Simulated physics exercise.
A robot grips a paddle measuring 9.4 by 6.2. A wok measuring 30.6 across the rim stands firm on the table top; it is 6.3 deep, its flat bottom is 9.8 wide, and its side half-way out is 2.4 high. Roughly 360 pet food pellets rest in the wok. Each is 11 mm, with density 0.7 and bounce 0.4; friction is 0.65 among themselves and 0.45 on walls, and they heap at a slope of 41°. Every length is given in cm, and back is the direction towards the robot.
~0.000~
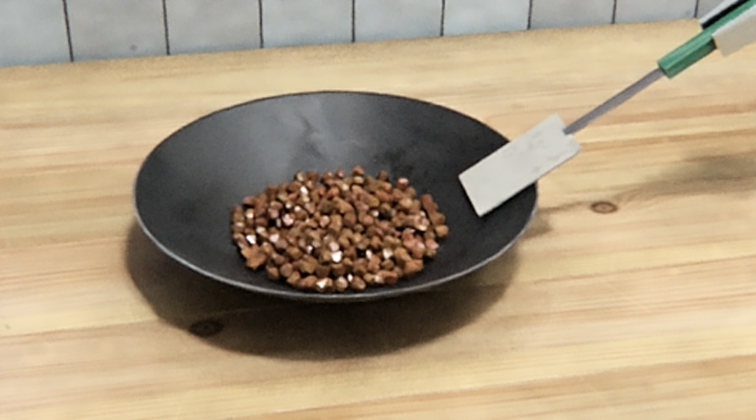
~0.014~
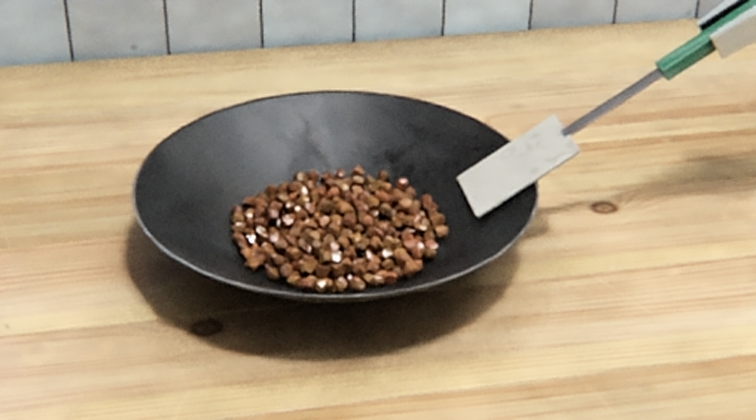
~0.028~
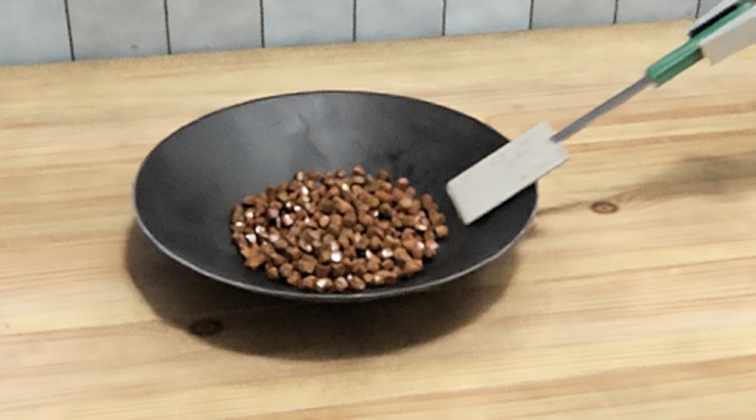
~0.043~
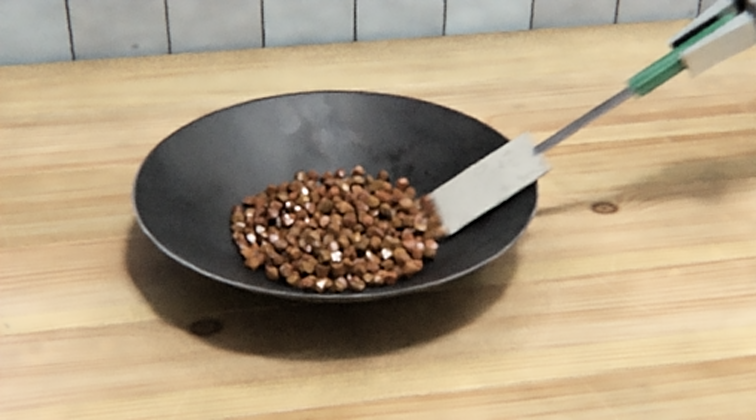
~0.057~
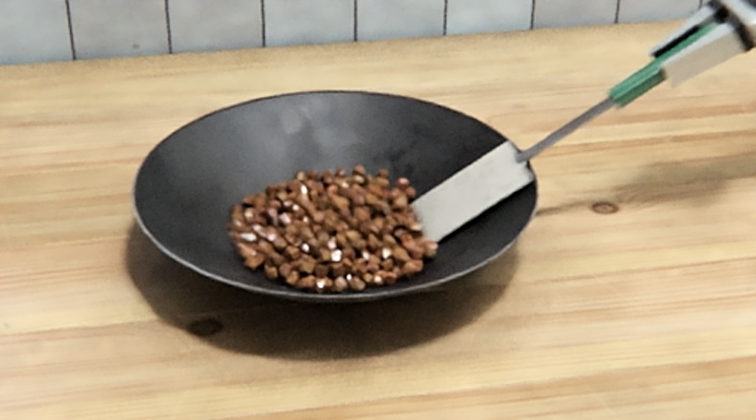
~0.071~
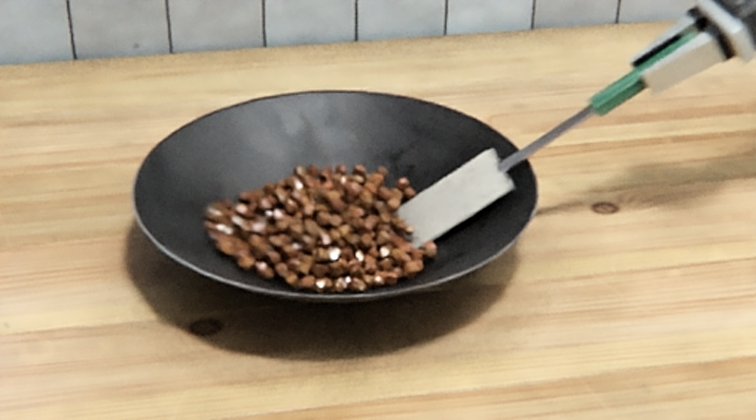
Black wok of small brown pellets on a wooden table, a pale spatula sliding down into them and nudging them left.
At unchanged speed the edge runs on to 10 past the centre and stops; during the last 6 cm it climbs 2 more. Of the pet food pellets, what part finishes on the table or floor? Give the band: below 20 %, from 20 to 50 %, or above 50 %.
From 20 to 50 %.
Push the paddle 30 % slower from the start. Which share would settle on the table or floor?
I'd say close to 20 per cent.
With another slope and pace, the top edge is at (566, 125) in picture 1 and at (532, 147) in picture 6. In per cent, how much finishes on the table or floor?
10 per cent.
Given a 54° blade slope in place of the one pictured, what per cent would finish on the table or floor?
It would come to roughly 35 percent.
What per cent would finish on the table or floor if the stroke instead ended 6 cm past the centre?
Then roughly 5 percent would finish on the table or floor.
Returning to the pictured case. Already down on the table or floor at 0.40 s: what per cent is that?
Share at that moment: About 25 %.
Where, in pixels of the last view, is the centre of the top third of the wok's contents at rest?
Pixel position: Approx. (246, 218).
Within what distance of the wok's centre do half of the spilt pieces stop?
About 30 cm out from the centre.
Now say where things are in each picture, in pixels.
The paddle top edge at (569, 131), sloping 33°; upper third of the load around (340, 219), from x 240 to 440, top at y 170; 363 in the wok, in the first picture.
The paddle top edge at (568, 132), sloping 33°; upper third of the load around (341, 219), from x 240 to 440, top at y 170, in the second picture.
The paddle top edge at (557, 139), sloping 33°; upper third of the load around (341, 218), from x 240 to 440, top at y 170, in the third picture.
The paddle top edge at (539, 150), sloping 33°; upper third of the load around (341, 220), from x 240 to 440, top at y 170, in the fourth picture.
The paddle top edge at (520, 160), sloping 33°; upper third of the load around (335, 218), from x 235 to 430, top at y 170, in the fifth picture.
The paddle top edge at (501, 168), sloping 33°; upper third of the load around (322, 217), from x 210 to 430, top at y 170; 363 in the wok, in the sixth picture.
After 0.12 s, sloping 33°, highest piece 7 above the table; 363 in the wok.
After 0.17 s, sloping 33°, highest piece 9 above the table; 354 in the wok, 9 on the blade or in flight.
After 0.40 s, sloping 33°, highest piece 10 above the table; 227 in the wok, 89 on the table or floor, 47 on the blade or in flight.
After 1.45 s, sloping 33°, highest piece 7 above the table; 226 in the wok, 137 on the table or floor.
In the end, 226 in the wok, 137 on the table or floor. That is 38 % on the table or floor.
